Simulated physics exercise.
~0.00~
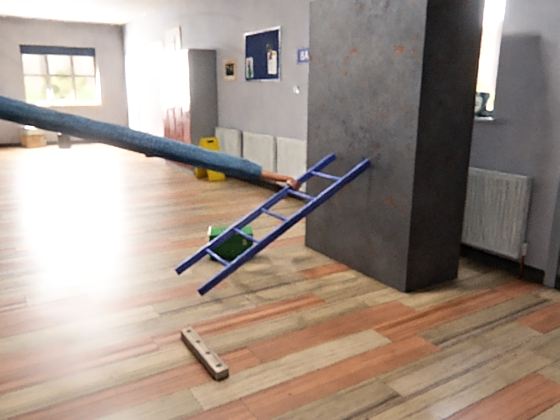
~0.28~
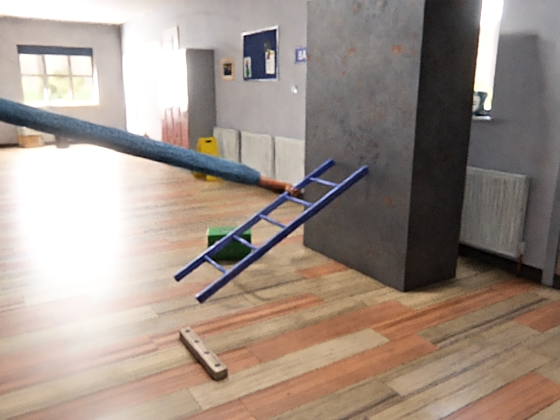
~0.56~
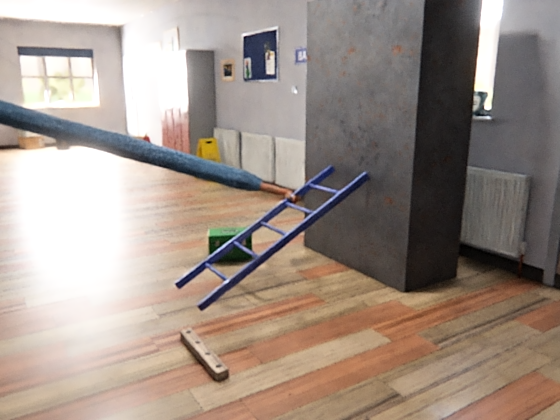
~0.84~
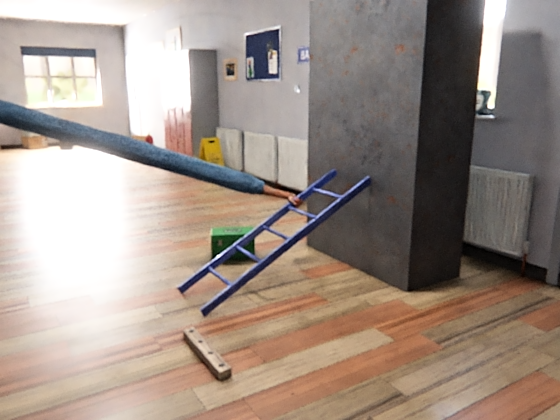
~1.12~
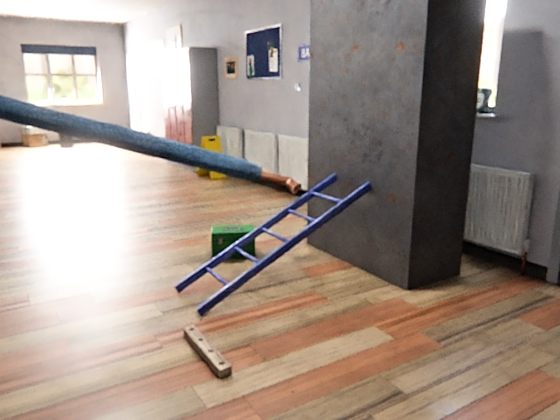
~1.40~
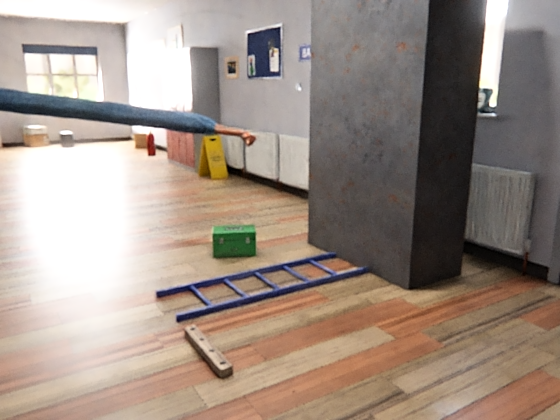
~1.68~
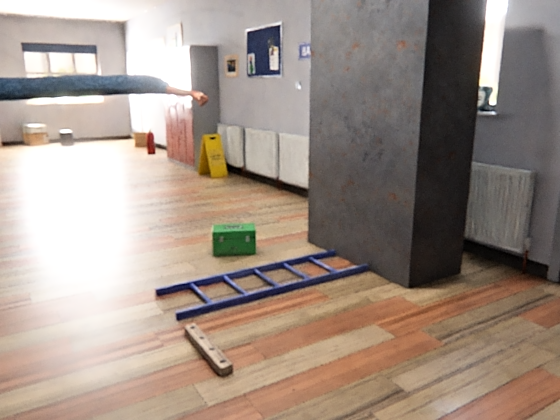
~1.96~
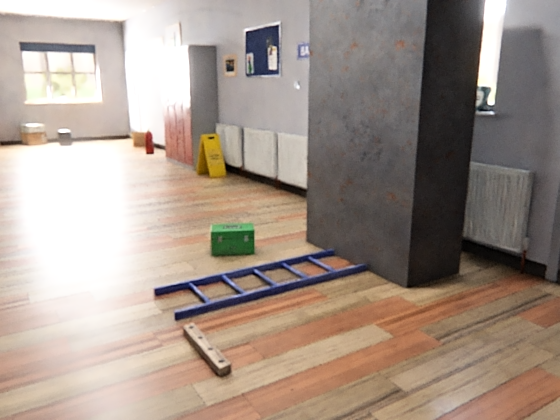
In a bright wood-floored room, a hand releasing a blue ladder slanted against a dark pillar, the ladder slipping down flat.
